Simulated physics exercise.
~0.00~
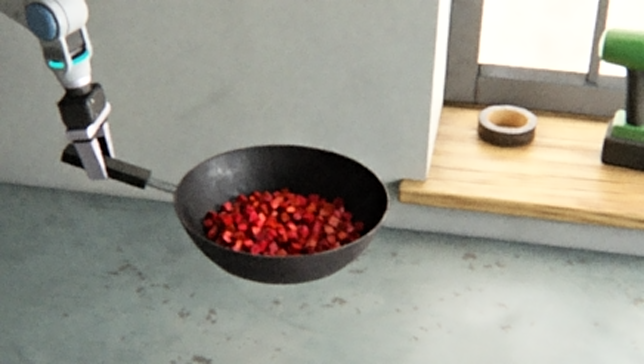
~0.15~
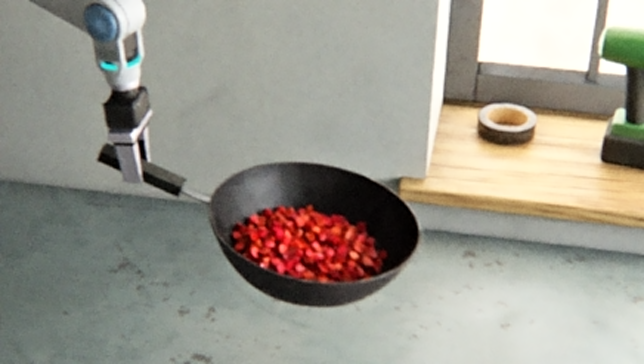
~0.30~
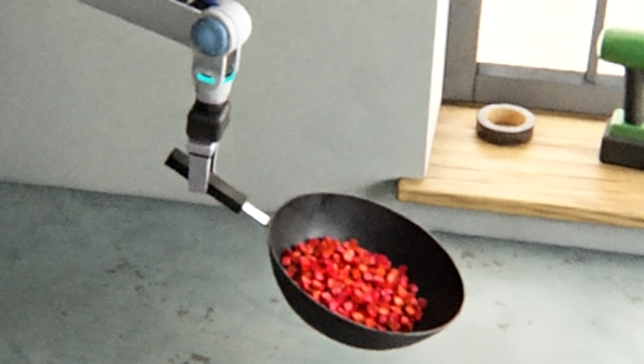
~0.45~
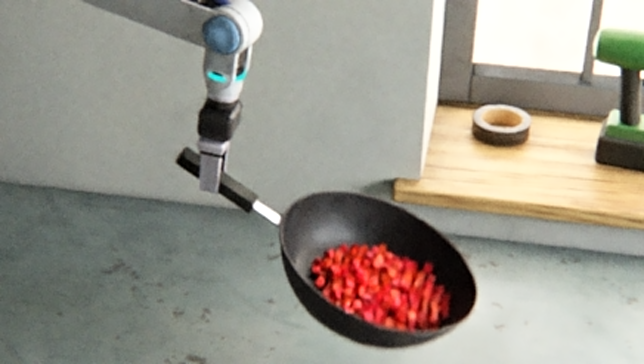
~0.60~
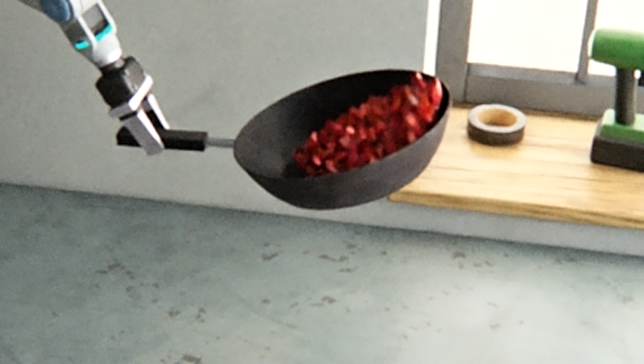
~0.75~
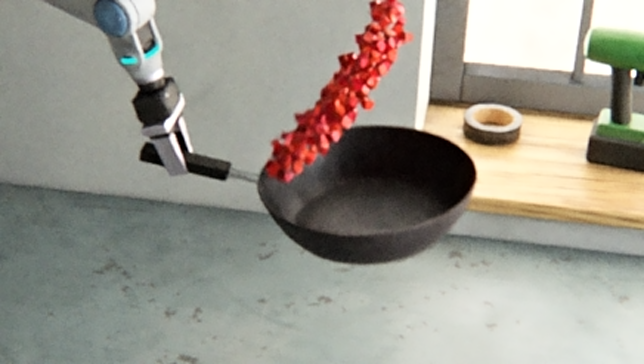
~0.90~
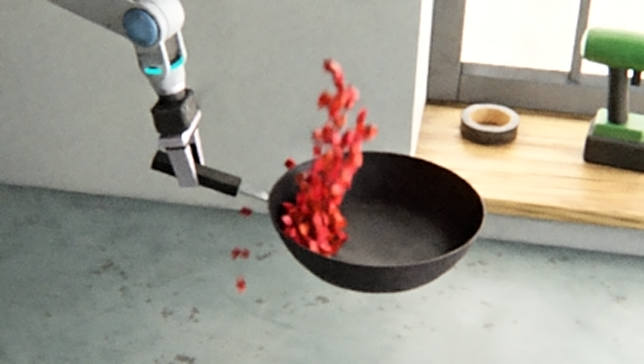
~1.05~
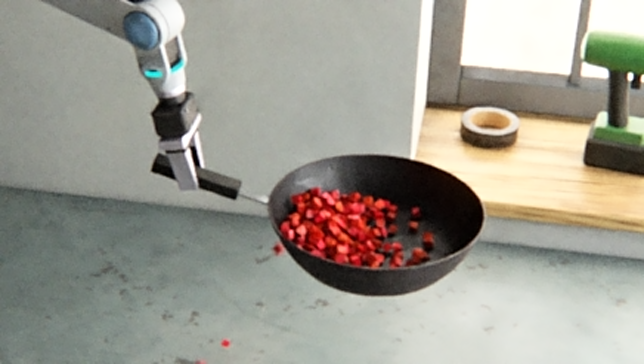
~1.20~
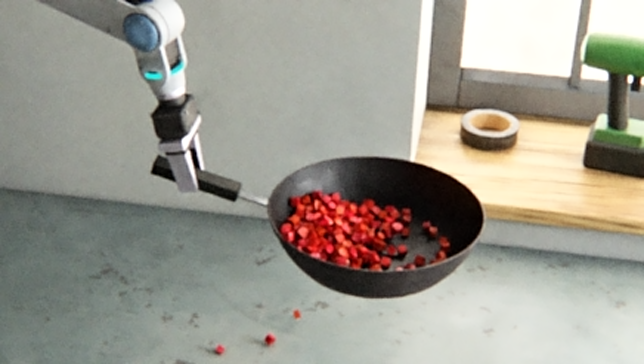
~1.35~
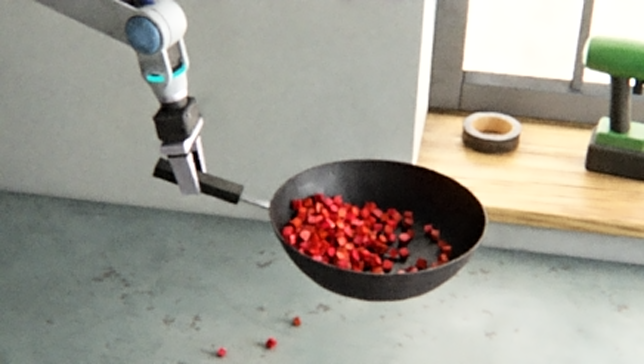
A robot arm carried a black frying pan of red diced vegetables right and downward, then swung it up and tossed the pieces high, catching nearly all of them as it lowered the pan, though a few dropped onto the grey surface below.
